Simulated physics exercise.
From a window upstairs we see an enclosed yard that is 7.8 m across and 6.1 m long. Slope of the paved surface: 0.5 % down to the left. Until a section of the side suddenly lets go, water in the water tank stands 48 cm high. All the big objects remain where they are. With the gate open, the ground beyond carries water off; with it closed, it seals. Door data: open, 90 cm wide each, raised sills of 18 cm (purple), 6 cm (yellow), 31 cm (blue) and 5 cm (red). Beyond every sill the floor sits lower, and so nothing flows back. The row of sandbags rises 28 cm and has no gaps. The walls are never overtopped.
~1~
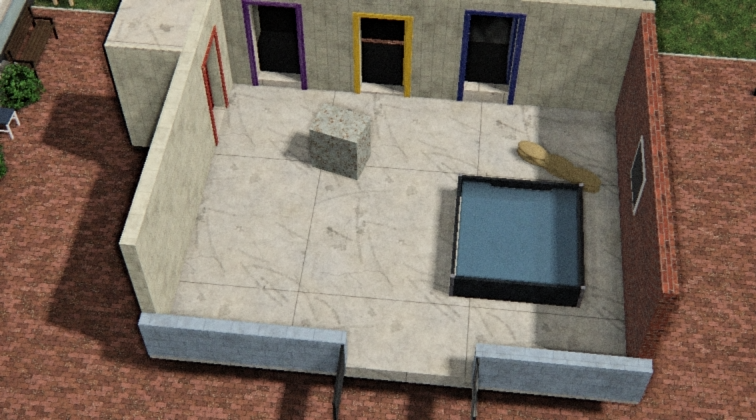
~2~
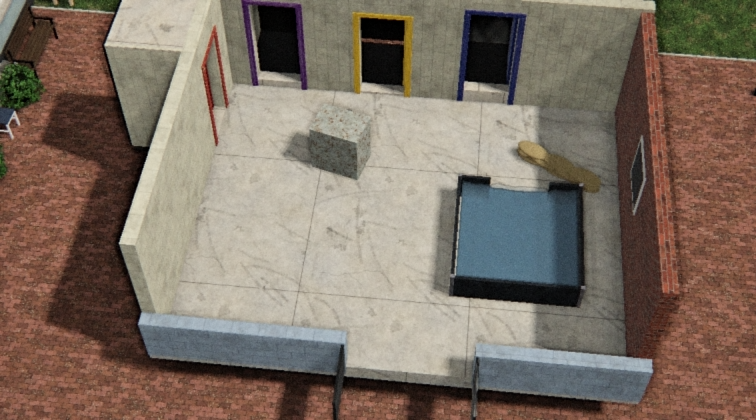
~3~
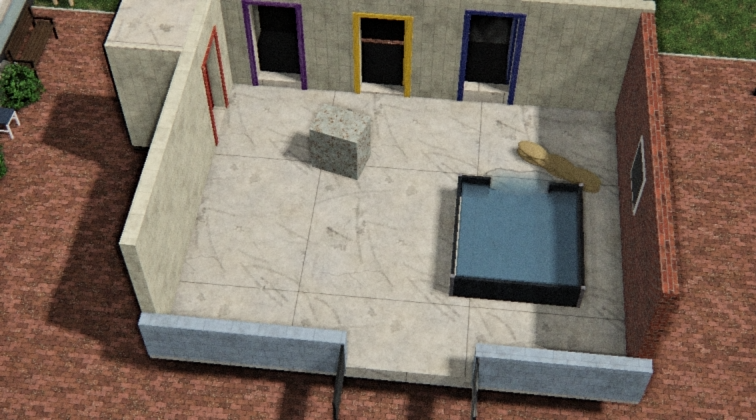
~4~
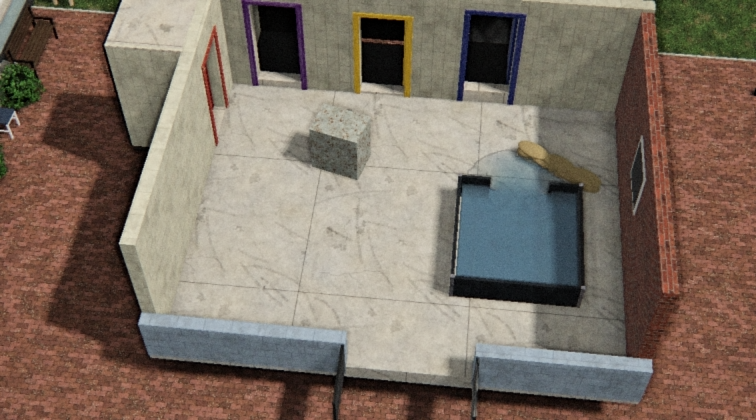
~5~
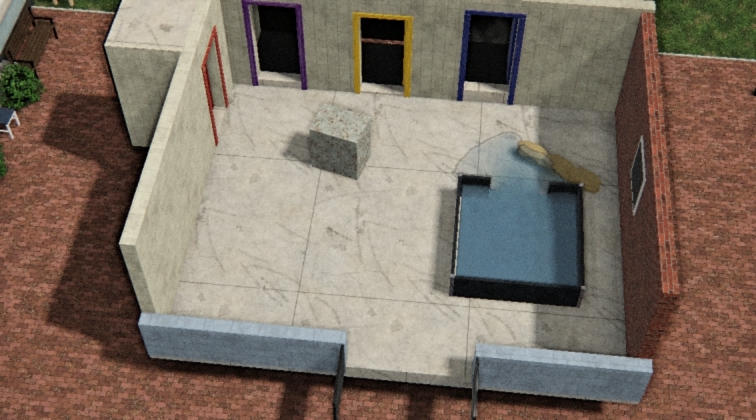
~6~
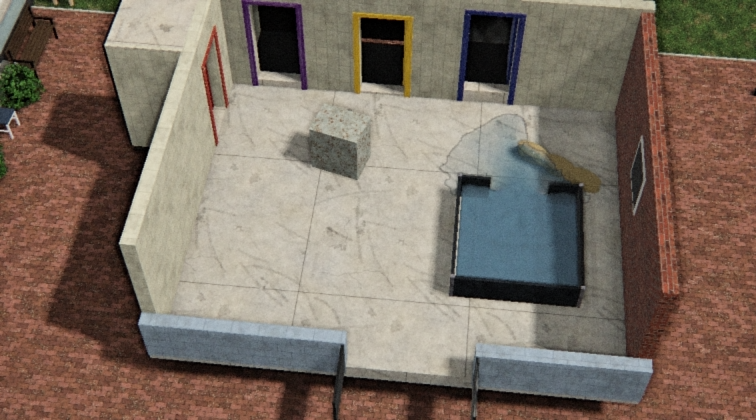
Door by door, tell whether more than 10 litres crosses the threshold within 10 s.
Purple door - no, yellow door - yes, blue door - no, red door - yes.
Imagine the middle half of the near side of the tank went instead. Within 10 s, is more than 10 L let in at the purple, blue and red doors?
Then: Purple not over, blue under, red under.
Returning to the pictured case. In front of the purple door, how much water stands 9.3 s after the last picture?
9.0 cm or so.
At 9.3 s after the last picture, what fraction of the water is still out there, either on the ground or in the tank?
90 %.
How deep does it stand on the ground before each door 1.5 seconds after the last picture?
Depths in cm: Purple 0, yellow 10, blue 22, red 0.
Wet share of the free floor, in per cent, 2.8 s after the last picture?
Roughly 40 % of the floor.
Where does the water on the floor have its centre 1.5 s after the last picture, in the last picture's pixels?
(507, 214).
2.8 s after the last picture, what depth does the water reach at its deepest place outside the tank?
22 cm or so.
Then, 0.7 s after the last picture water covers 10 % of the floor and is deepest (36 cm) near (540, 173); purple door not reached, yellow door not reached, blue door 18 cm at the sill, 0 L in, red door not reached.
Then, 1.5 s after the last picture water covers 20 % of the floor and is deepest (35 cm) near (540, 173); purple door not reached, yellow door 10 cm at the sill, 0 L in, blue door 22 cm at the sill, 0 L in, red door not reached.
Then, 2.8 s after the last picture water covers 40 % of the floor and is deepest (22 cm) near (540, 173); purple door 5 cm at the sill, 0 L in, yellow door 10 cm at the sill, 11 L in, blue door 14 cm at the sill, 0 L in, red door 6 cm at the sill, 0 L in.
Then, 5.3 s after the last picture water covers 50 % of the floor and is deepest (16 cm) near (540, 173); purple door 8 cm at the sill, 0 L in, yellow door 8 cm at the sill, 21 L in, blue door 11 cm at the sill, 0 L in, red door 13 cm at the sill, 94 L in.
Then, 9.3 s after the last picture water covers 85 % of the floor and is deepest (10 cm) near (218, 140); purple door 9 cm at the sill, 0 L in, yellow door 5 cm at the sill, 23 L in, blue door 6 cm at the sill, 0 L in, red door 10 cm at the sill, 189 L in.
